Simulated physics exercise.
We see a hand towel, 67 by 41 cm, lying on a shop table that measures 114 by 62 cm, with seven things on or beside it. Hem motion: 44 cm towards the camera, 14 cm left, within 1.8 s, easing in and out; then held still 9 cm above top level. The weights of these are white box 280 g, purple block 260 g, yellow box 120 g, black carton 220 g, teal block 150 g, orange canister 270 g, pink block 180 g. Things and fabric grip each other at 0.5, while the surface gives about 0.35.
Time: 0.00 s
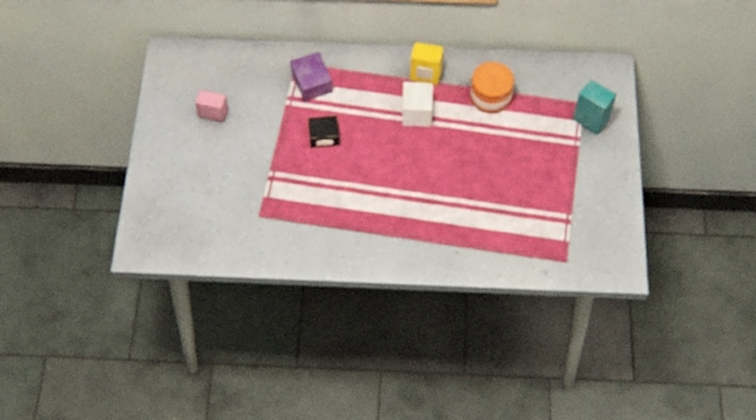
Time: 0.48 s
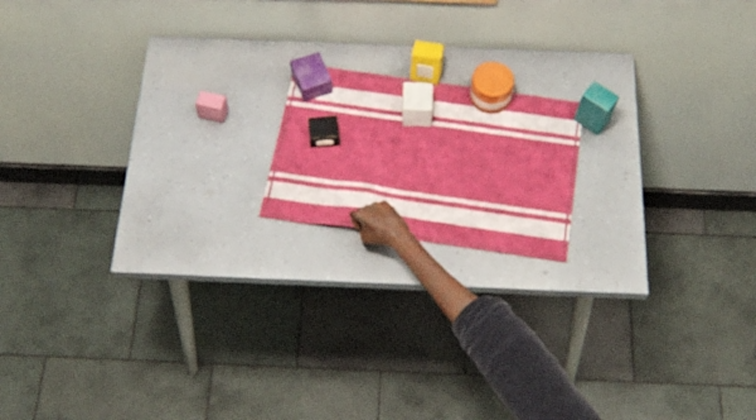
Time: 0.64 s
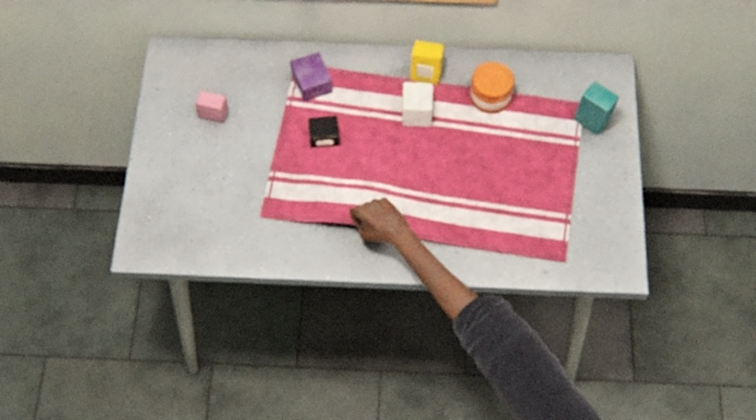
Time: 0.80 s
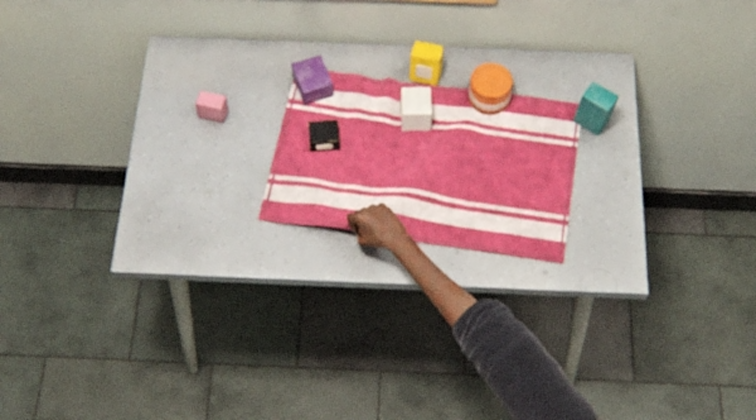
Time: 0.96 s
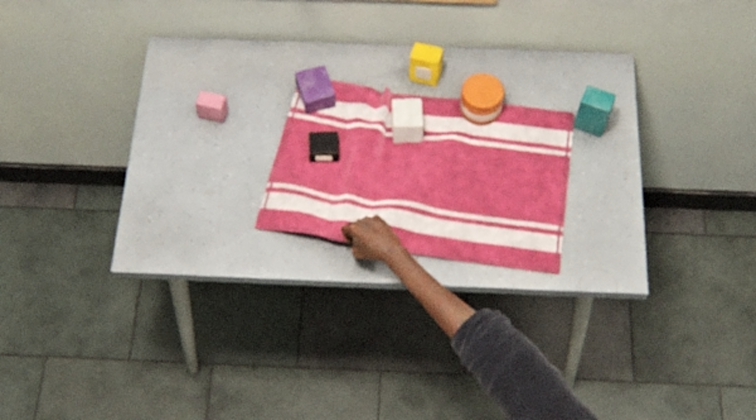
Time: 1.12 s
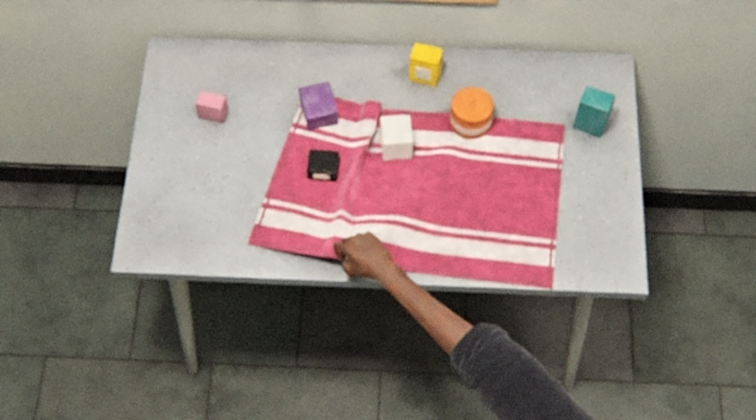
A red-pink towel with white stripes lies on a pale grey table, seen from a high, steady view above a grey tiled floor. On it or beside it sit purple, black and white blocks, an orange canister, a yellow box, a teal block and a pink block at left. A hand reaches in, grips the near edge and drags the towel forward, wrinkling it and carrying the purple, black, white and orange things along.
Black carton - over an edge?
It goes overboard.
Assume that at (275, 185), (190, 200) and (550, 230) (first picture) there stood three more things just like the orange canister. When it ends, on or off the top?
Log, in listed order - lost / kept / lost.
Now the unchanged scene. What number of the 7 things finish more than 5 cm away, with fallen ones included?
4 in all.
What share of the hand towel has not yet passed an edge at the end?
Some 0 in a hundred.
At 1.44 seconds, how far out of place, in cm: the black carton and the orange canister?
Black carton 20 cm, orange canister 20 cm.
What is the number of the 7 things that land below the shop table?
After counting, the figure is 4.
At 1.4 s, 80 % of the hand towel is still over the top; black carton 20 cm off its start, white box 22 cm off its start, orange canister 20 cm off its start.
At 1.8 s, 55 % of the hand towel is still over the top; black carton 32 cm off its start, white box 35 cm off its start, orange canister 32 cm off its start.
At 2.1 s, 30 % of the hand towel is still over the top; black carton 44 cm off its start at (280, 308), white box 46 cm off its start at (336, 268), orange canister 43 cm off its start at (415, 231).
At 2.4 s, 5 % of the hand towel is still over the top; black carton over the edge, white box 55 cm off its start, purple block 54 cm off its start.
At 4.0 s, 0 % of the hand towel is still over the top; black carton over the edge, white box over the edge, orange canister over the edge, purple block over the edge.
